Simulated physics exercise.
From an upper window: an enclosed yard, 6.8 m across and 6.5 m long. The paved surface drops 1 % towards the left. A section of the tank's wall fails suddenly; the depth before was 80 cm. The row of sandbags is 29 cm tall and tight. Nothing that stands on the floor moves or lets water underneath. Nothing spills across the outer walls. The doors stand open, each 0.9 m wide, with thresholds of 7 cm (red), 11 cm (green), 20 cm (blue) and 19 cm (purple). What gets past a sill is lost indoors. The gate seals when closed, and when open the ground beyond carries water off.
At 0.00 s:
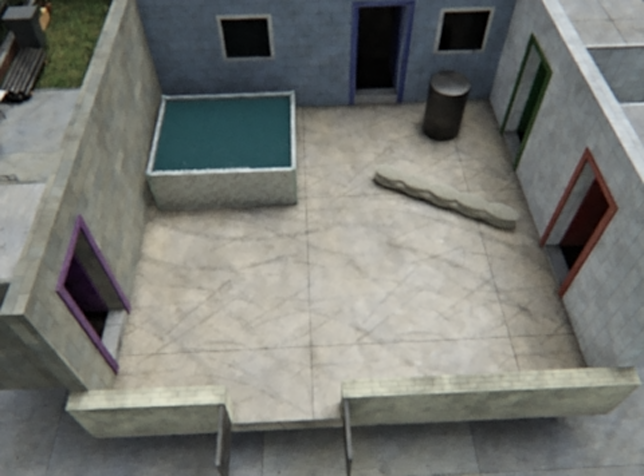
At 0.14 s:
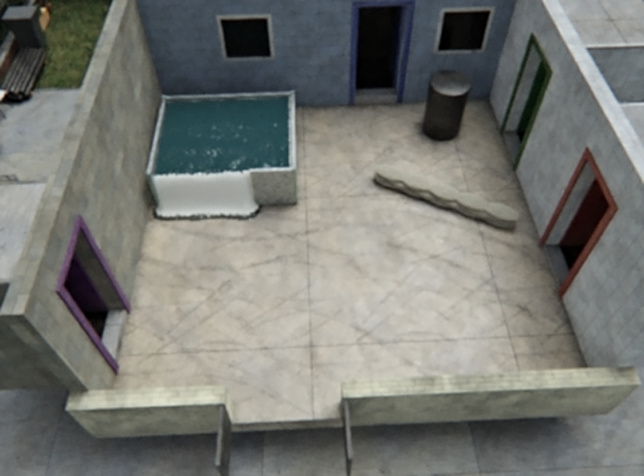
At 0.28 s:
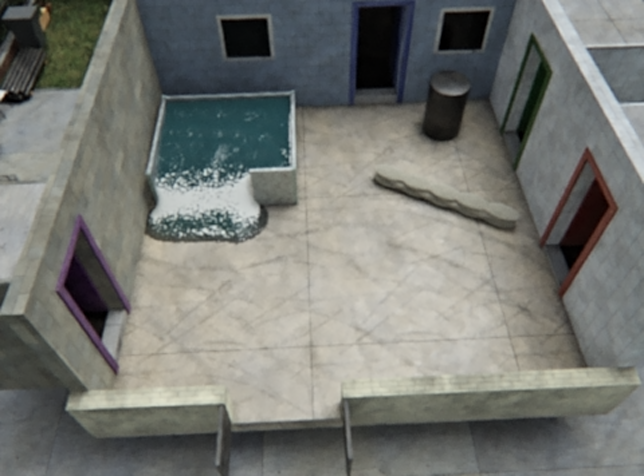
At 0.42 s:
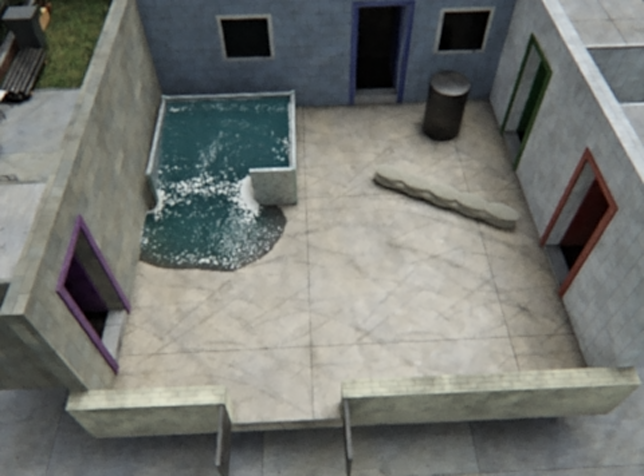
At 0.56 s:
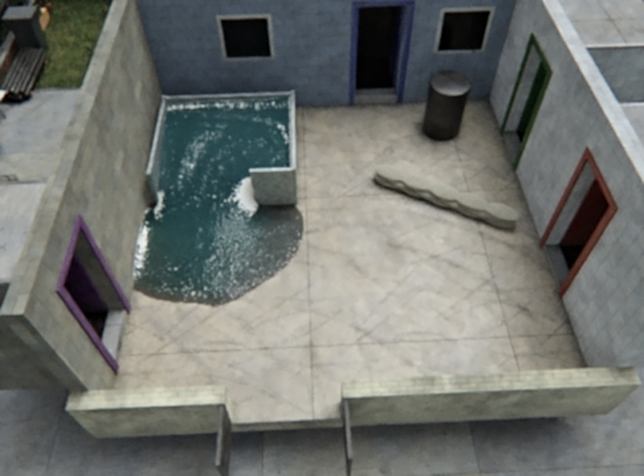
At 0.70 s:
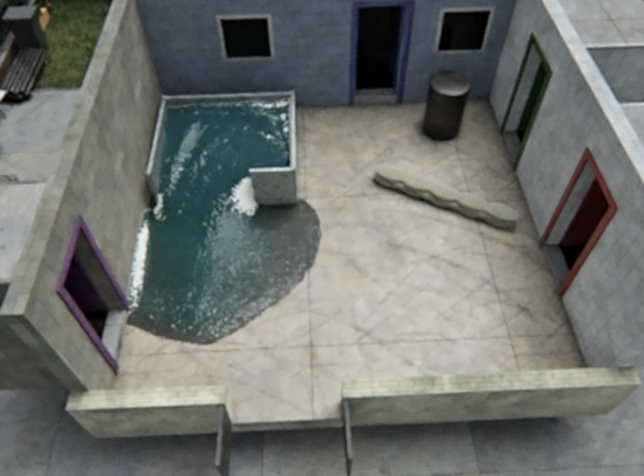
Teal water bursts through the front left part of a raised tank's wall in an enclosed paved yard, seen from above by a still camera. The tank stands at the back left, with a purple-edged doorway on the left, blue at the back, green and red on the right, and a dark drum and low wavy wall nearby. White, foaming water pours out, then spreads forward and rightward across the pale floor, darkening as it runs along the left wall.
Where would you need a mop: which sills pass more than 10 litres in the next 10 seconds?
The water let in: At the red door it passes the limit; at the green door it keeps below the limit; at the blue door it does not reach the limit; at the purple door it exceeds the limit.
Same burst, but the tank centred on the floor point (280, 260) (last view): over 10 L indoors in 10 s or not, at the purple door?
Against that limit: Purple over.
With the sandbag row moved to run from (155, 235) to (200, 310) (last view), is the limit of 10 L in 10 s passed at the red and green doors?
Against that limit: Red above, green below.
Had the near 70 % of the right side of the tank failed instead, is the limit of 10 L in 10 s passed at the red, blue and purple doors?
Against that limit: Red above, blue below, purple below.
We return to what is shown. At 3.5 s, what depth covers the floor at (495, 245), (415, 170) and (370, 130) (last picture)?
About 0, 0 and 0 cm.
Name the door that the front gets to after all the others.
Last comes the blue one.
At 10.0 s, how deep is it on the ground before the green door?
Roughly 1.5 cm deep.
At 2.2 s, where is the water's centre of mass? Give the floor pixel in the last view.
At about (211, 244).
After 1.4 s water covers 30 % of the floor and is deepest (64 cm) near (110, 412); red door not reached, green door not reached, blue door not reached, purple door 22 cm at the sill, 0 L in.
After 2.2 s water covers 30 % of the floor and is deepest (57 cm) near (125, 399); red door not reached, green door not reached, blue door not reached, purple door 20 cm at the sill, 2 L in.
After 3.5 s water covers 45 % of the floor and is deepest (34 cm) near (119, 364); red door not reached, green door not reached, blue door not reached, purple door 31 cm at the sill, 48 L in.
After 6.0 s water covers 70 % of the floor and is deepest (22 cm) near (530, 238); red door 13 cm at the sill, 37 L in, green door 3 cm at the sill, 0 L in, blue door not reached, purple door 18 cm at the sill, 90 L in.
After 10.0 s water covers 95 % of the floor and is deepest (14 cm) near (313, 112); red door 10 cm at the sill, 95 L in, green door 1 cm at the sill, 0 L in, blue door 2 cm at the sill, 0 L in, purple door 9 cm at the sill, 90 L in.
